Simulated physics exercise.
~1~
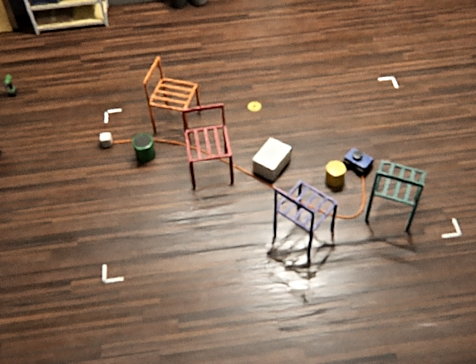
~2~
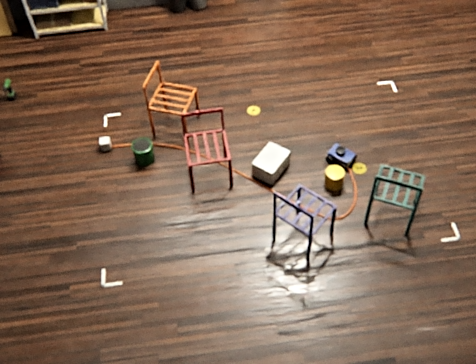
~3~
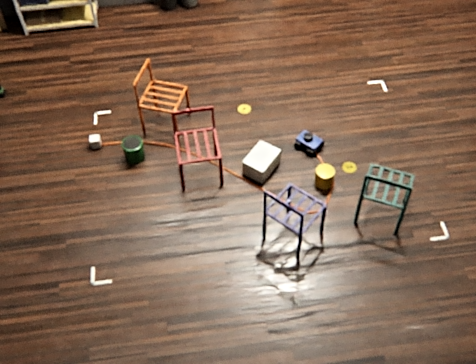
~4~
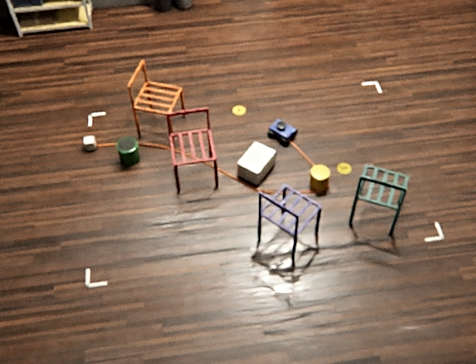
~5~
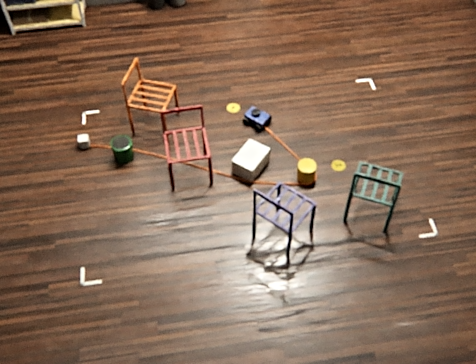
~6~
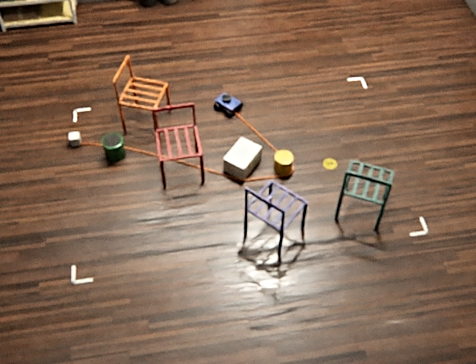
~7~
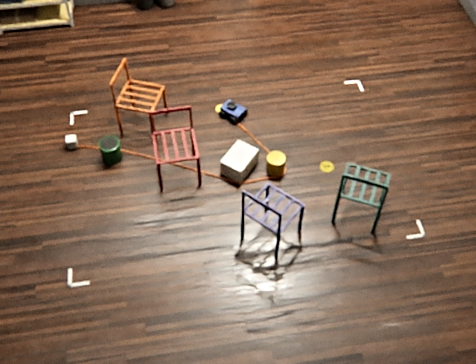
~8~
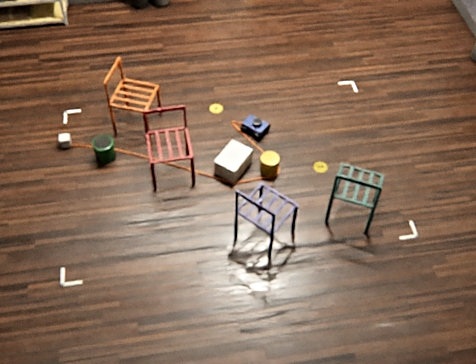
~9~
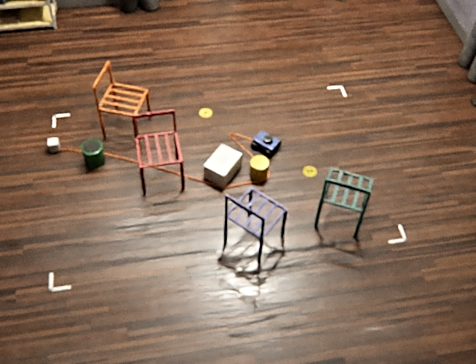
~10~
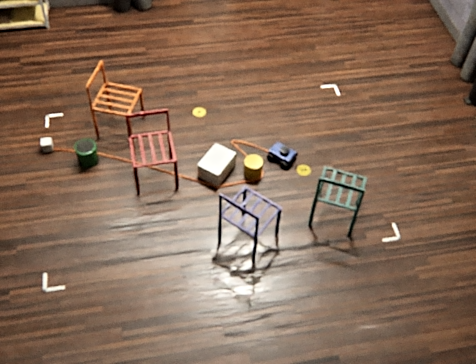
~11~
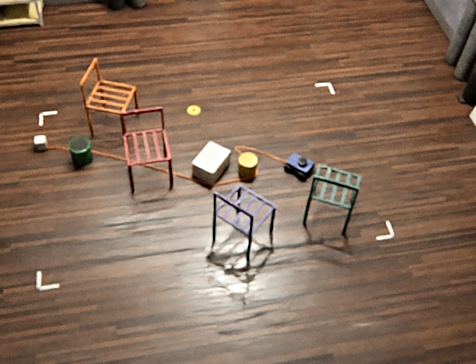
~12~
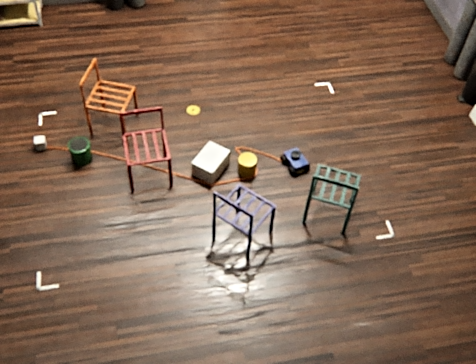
Small blue cart trailing an orange lead among chairs, rolling up and left, nudging a yellow tub, then returning right and stopping.
